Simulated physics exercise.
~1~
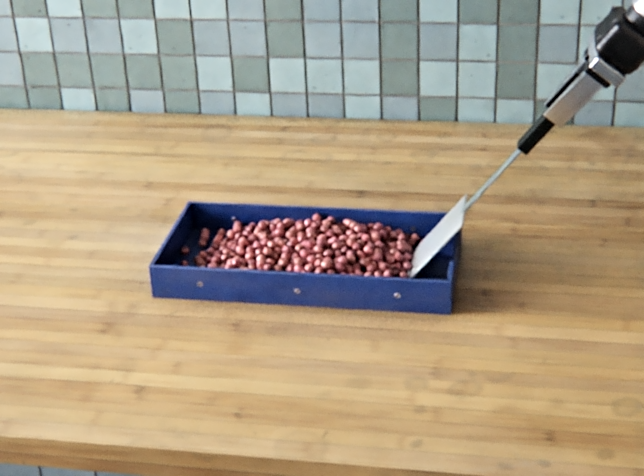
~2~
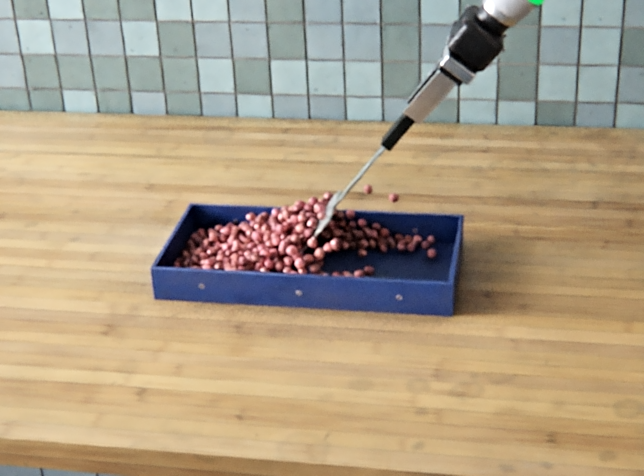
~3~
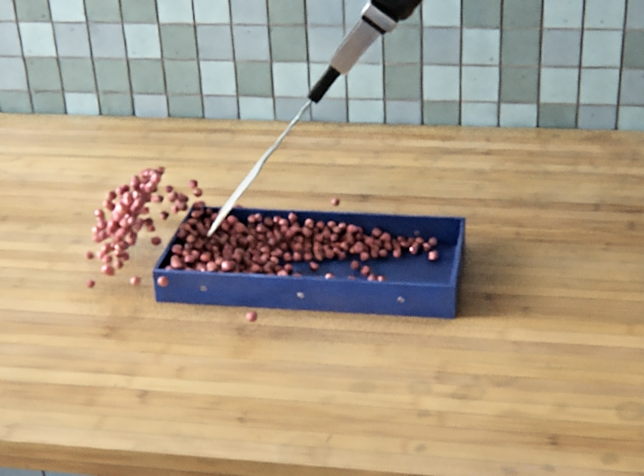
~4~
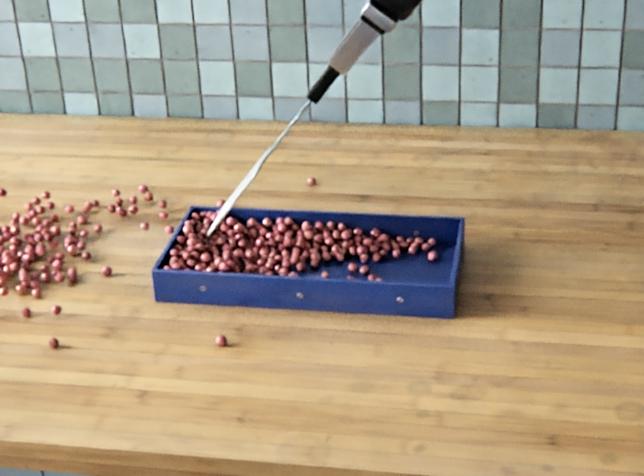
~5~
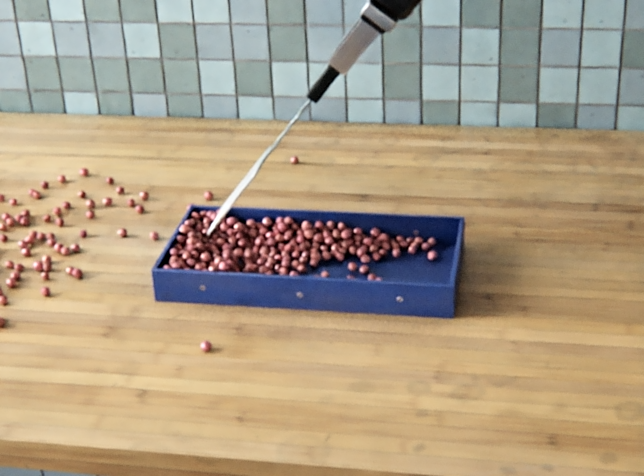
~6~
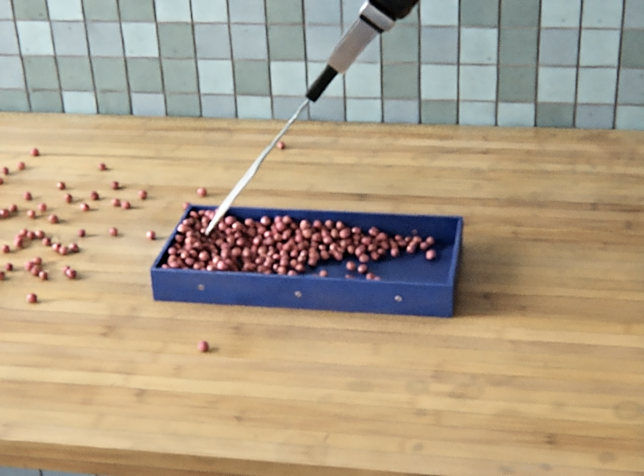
At first, a robot arm holds a thin paddle at the right end of a shallow blue trough filled with small reddish beads on a wooden table. The paddle sweeps left through the trough, piling the beads up ahead of it while a few hop into the air. As it reaches the left end, a dense cluster flies over the edge. The paddle stops there, and the thrown beads scatter and roll across the table to the left. Most beads remain heaped in the trough, while many lie spread over the wood.
